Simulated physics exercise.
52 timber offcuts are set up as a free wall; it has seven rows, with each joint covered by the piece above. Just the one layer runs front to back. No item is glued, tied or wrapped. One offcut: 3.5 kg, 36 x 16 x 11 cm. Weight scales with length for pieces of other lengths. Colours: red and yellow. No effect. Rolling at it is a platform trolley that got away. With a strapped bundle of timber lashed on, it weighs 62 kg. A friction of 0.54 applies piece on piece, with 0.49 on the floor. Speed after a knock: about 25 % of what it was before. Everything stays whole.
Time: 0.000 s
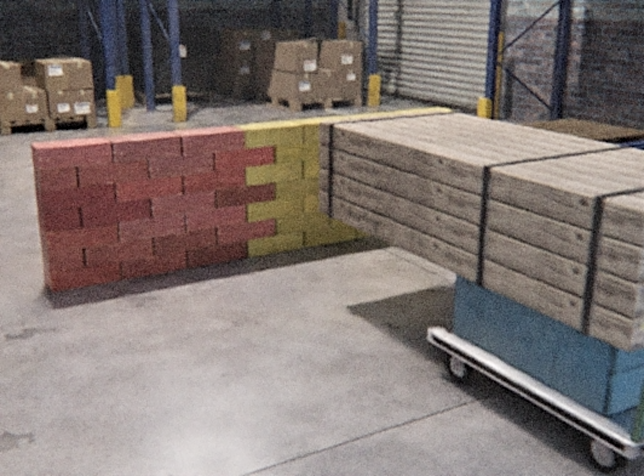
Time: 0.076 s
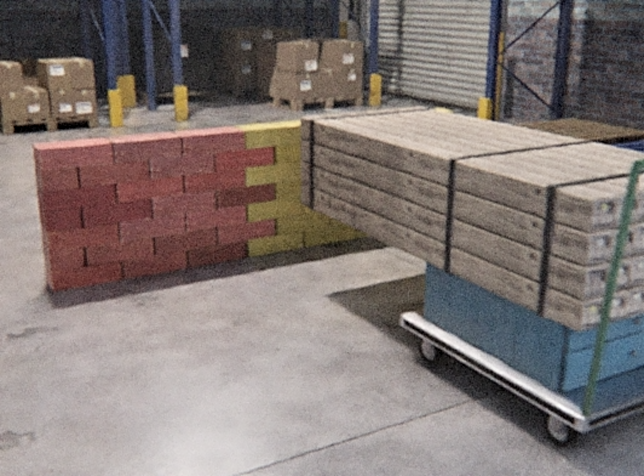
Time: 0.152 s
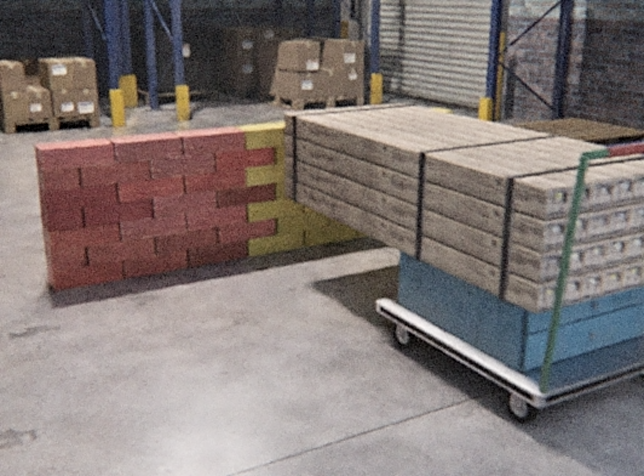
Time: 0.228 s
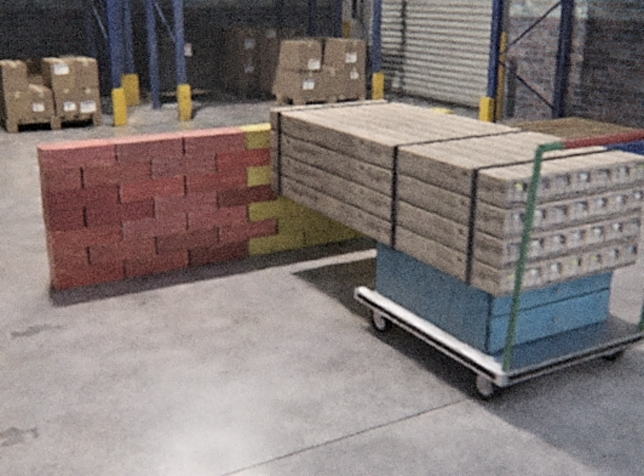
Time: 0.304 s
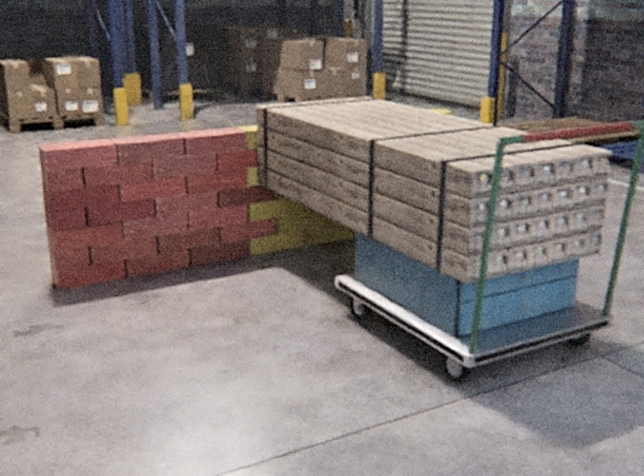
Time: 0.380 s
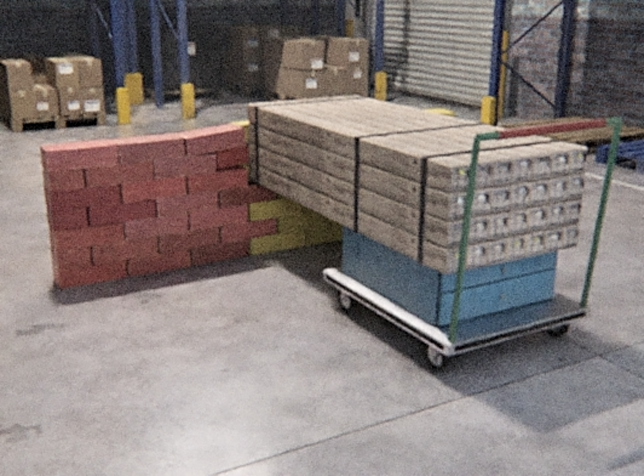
A trolley stacked with strapped timber rolls left into a red and yellow block wall, shifting some blocks.
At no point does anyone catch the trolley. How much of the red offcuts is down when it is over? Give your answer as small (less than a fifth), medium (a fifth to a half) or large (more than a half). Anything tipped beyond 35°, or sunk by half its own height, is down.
Small - less than a fifth.
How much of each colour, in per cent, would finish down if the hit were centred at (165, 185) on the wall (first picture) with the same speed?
Down at the end: Red 80%, yellow 10%.
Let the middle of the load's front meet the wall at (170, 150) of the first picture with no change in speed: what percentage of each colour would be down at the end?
That would leave red at 40 % and yellow at 0 %.
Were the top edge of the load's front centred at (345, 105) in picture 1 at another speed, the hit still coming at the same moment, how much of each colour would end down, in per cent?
You'd end up with red at 10 per cent down and yellow at 40 per cent.
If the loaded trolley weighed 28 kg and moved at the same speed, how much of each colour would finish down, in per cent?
The split would be red 10, then yellow 40 per cent.
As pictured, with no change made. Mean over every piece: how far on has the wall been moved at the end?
Average: Roughly 20 cm.
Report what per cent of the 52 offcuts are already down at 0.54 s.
15 per cent.
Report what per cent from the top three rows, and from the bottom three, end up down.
The top part comes to 50 per cent, the bottom part to 0 per cent.
Around 0.54 s, load 28 cm past the wall's line, still rolling; 1 of the 24 red offcuts down (7 of 52 in all colours); top red offcut displaced 48 mm; top yellow offcut tipped 22°, 9 cm lower.
Around 0.84 s, load 62 cm past the wall's line, still rolling; 1 of the 24 red offcuts down (10 of 52 in all colours); top red offcut tipped 35°; top yellow offcut upside down.
Around 1.34 s, load 1.03 m past the wall's line, still rolling; 2 of the 24 red offcuts down (12 of 52 in all colours); top red offcut tipped 70°, 13 cm lower; top yellow offcut upside down.
Finally (2.6 s), load 1.03 m past the wall's line, stopped; 2 of the 24 red offcuts down (12 of 52 in all colours); top red offcut upside down; top yellow offcut upside down. That is 8 per cent. Seen by the last camera, middles, top red offcut near (171, 234), top yellow offcut near (202, 184).
